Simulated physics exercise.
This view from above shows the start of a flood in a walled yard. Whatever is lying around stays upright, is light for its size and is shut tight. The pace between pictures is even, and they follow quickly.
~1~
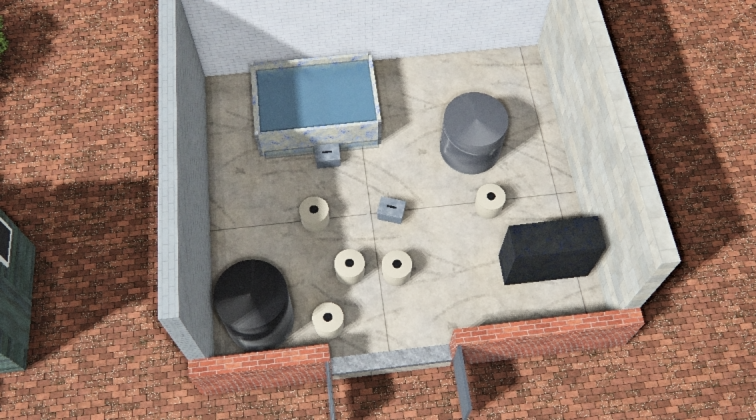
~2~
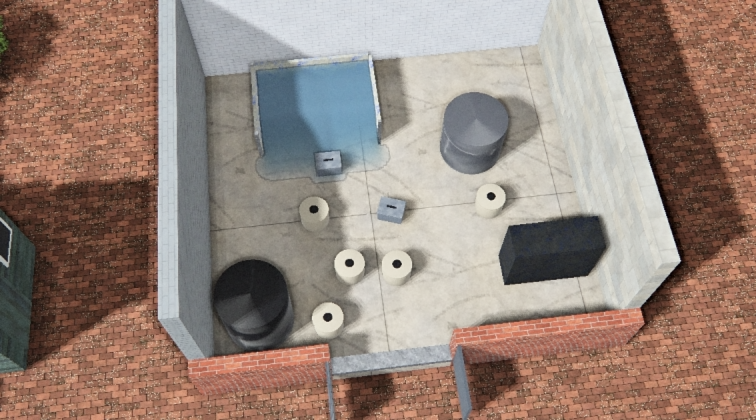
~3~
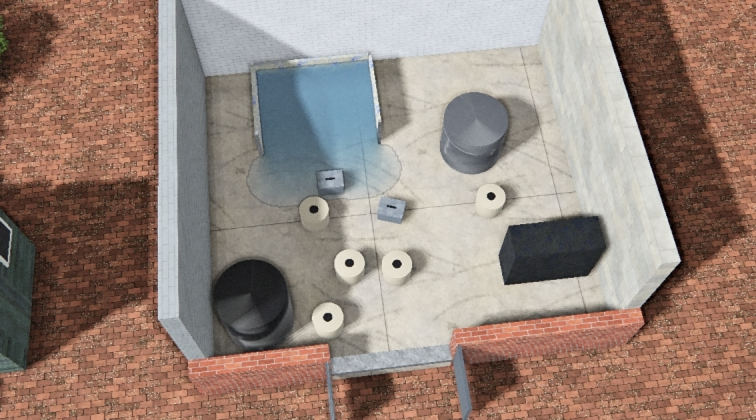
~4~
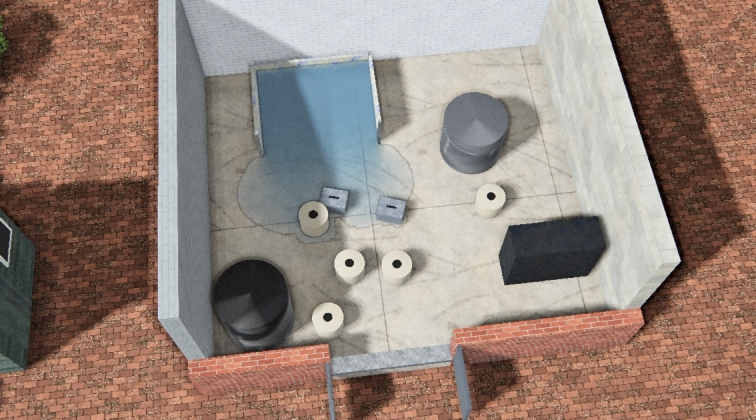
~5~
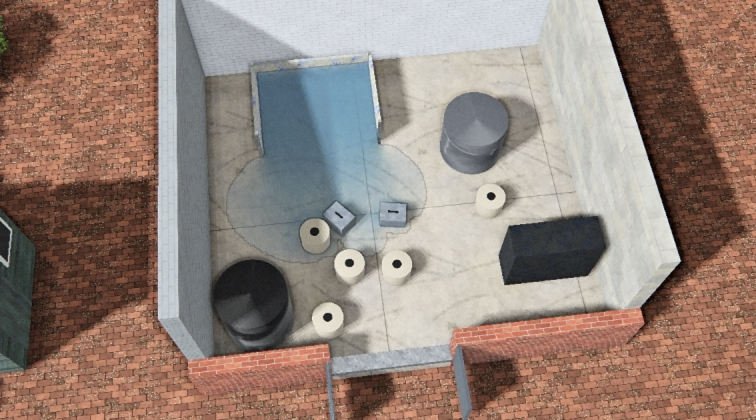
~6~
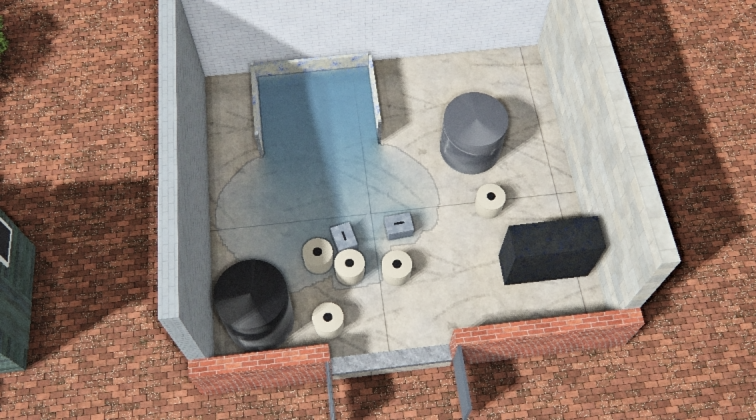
We see water spread from a blue pool across a walled yard, pushing a small grey box toward the lower part of the yard, then a pale round tub and a second grey box, while the other objects stay in place.
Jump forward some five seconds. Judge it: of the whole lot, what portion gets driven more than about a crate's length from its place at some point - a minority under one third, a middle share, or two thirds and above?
That share hits two thirds or goes past it.
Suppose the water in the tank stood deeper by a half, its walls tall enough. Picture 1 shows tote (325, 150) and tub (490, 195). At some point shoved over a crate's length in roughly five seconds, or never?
Lab note, in order: Reached that mark / stayed below that mark.
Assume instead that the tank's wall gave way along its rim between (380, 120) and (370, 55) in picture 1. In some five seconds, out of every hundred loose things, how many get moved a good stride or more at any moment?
Around 10 in a hundred.
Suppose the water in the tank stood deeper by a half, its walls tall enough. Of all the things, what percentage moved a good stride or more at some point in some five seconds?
Roughly 90 %.
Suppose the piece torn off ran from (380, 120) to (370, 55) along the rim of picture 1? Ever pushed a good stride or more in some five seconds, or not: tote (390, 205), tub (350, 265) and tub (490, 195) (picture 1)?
Working through them in order, the first not displaced that far, the second not displaced that far and the last gets shoved clear.
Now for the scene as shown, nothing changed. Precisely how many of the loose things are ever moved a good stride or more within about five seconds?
By my reckoning the answer is 6.
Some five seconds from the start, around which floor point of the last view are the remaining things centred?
Roughly (494, 279).
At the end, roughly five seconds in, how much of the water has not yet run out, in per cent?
It works out at roughly 64 percent.
A moment on, 4 of 7 are well off their spots; 1 afloat.
Next, 6 of 7 are well off their spots; 3 afloat.
Later, 6 of 7 are well off their spots; 2 afloat.
In the end, 6 of 7 are well off their spots, and 6 have been at some point; 2 afloat.
